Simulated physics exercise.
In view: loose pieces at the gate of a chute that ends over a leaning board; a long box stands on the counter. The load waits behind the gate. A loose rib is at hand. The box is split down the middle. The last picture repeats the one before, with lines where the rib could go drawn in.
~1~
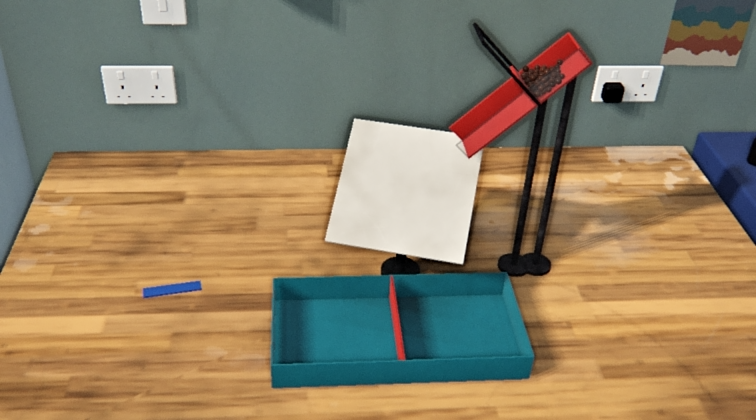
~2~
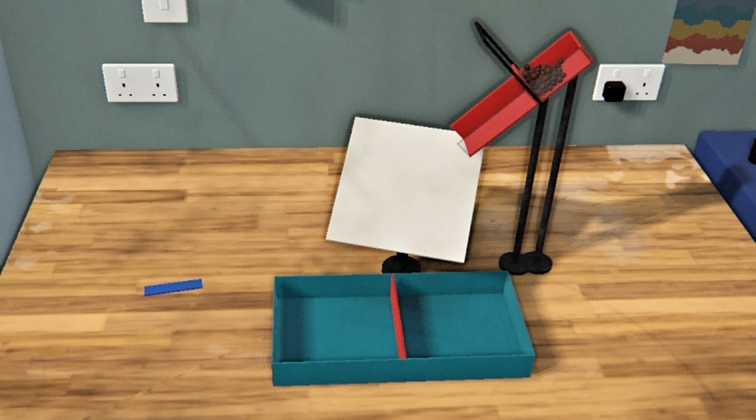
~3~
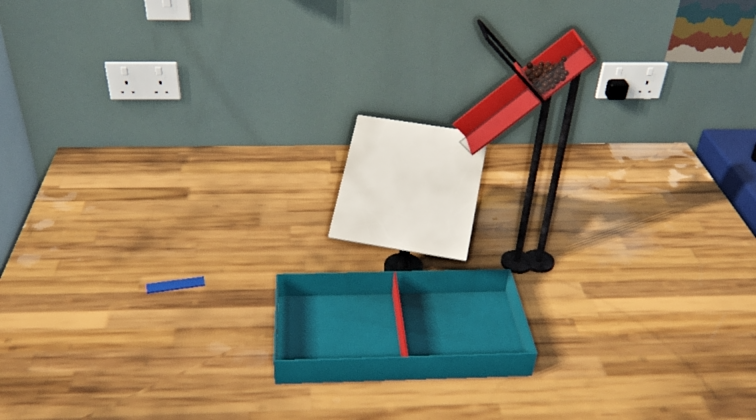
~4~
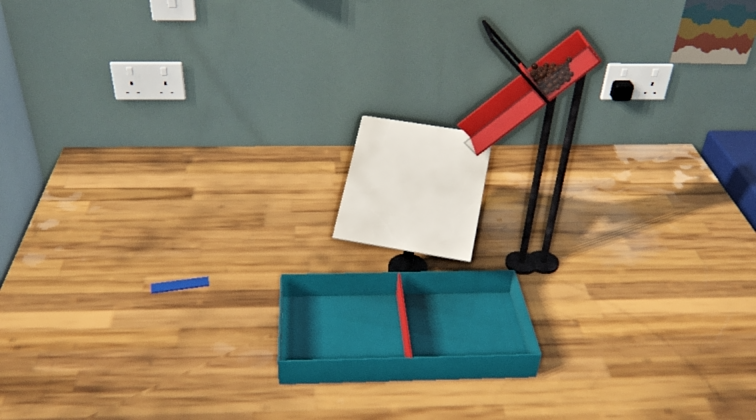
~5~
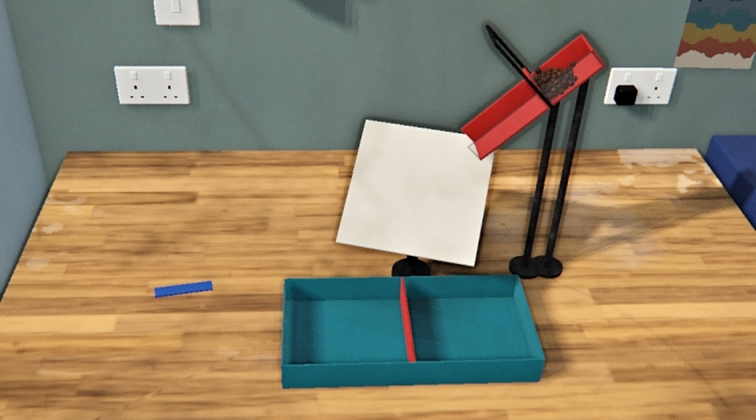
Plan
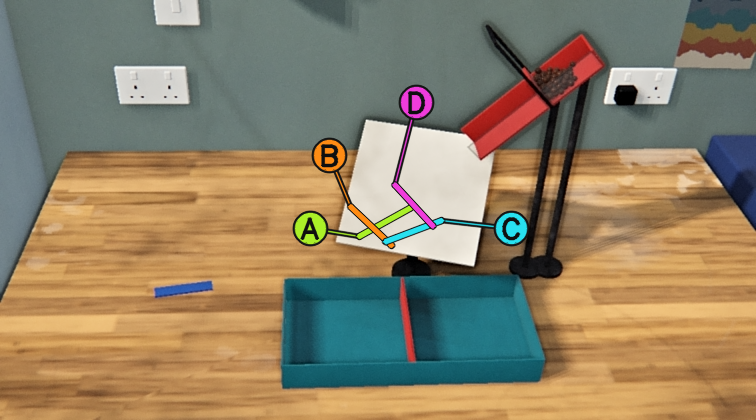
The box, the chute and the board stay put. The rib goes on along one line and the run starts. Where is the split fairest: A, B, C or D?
Go for B.
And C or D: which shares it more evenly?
That would be D.
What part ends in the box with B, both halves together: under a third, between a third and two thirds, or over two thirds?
It is over two thirds.
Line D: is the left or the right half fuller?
The right half.
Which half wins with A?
The left half.
On the marked copy, line A from (411, 207) to (359, 236); line B from (350, 206) to (391, 245); line C from (441, 220) to (385, 241); line D from (394, 184) to (432, 226).
Choosing A, of what is caught, the bulk in the left half, a small share in the right.
Choosing B, of what is caught, close to half in the left half, close to half in the right.
Choosing C, of what is caught, all but a few in the left half, only a few in the right.
Choosing D, of what is caught, close to a quarter in the left half, the bulk in the right.
